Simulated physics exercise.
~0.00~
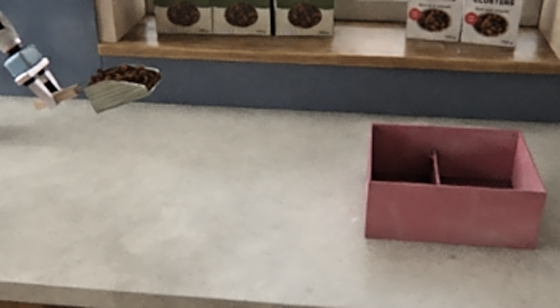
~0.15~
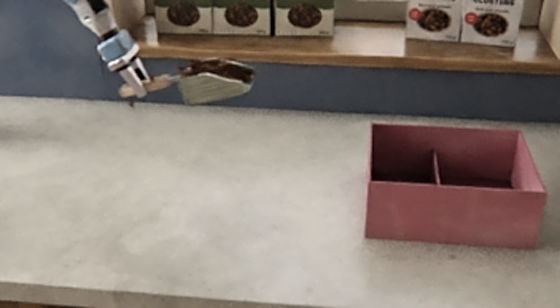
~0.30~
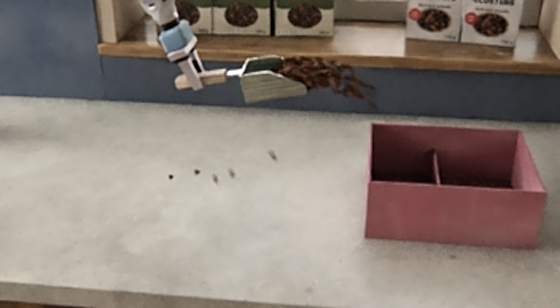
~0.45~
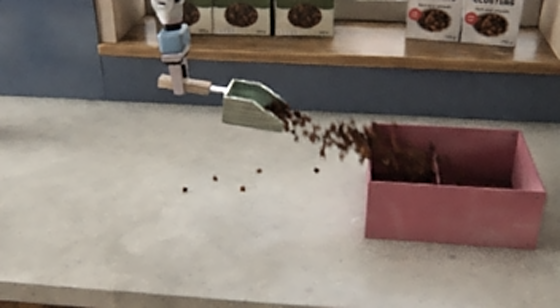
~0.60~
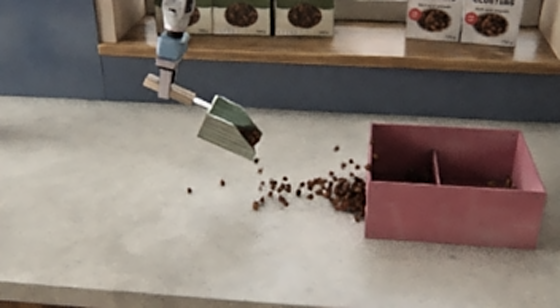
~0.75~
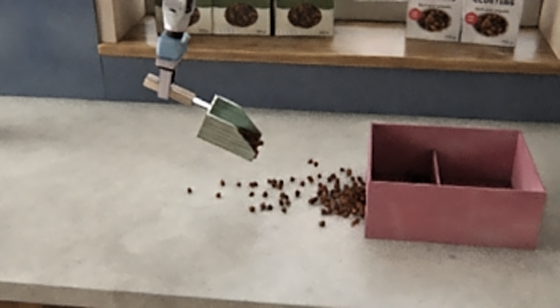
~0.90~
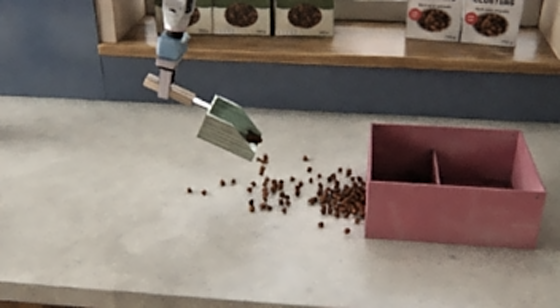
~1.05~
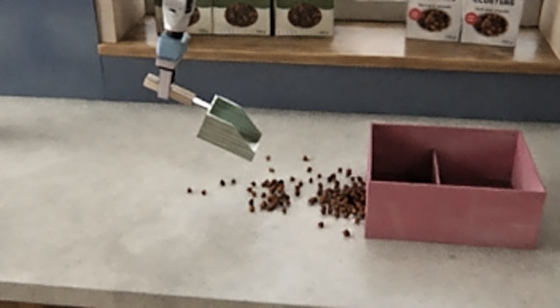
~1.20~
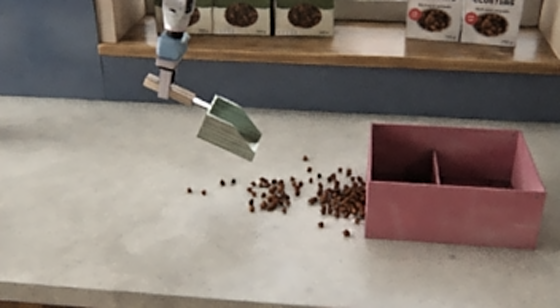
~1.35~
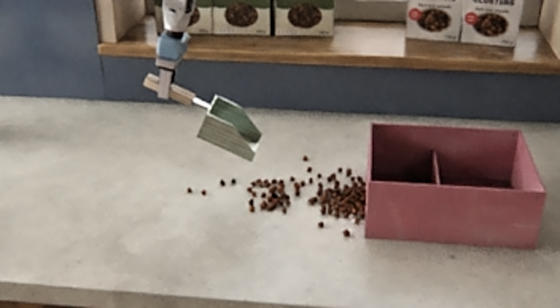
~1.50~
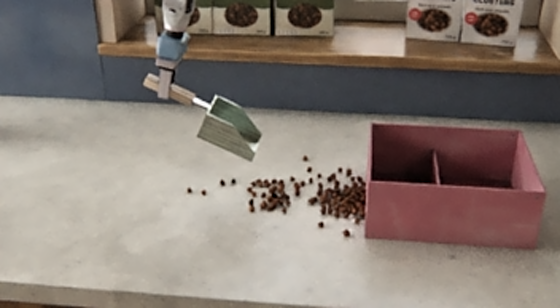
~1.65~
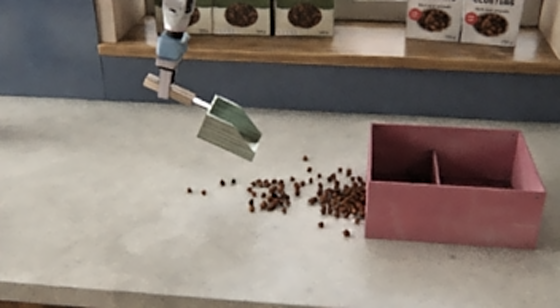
A robot arm swings a scoop right, spilling brown pellets beside and into a pink box.
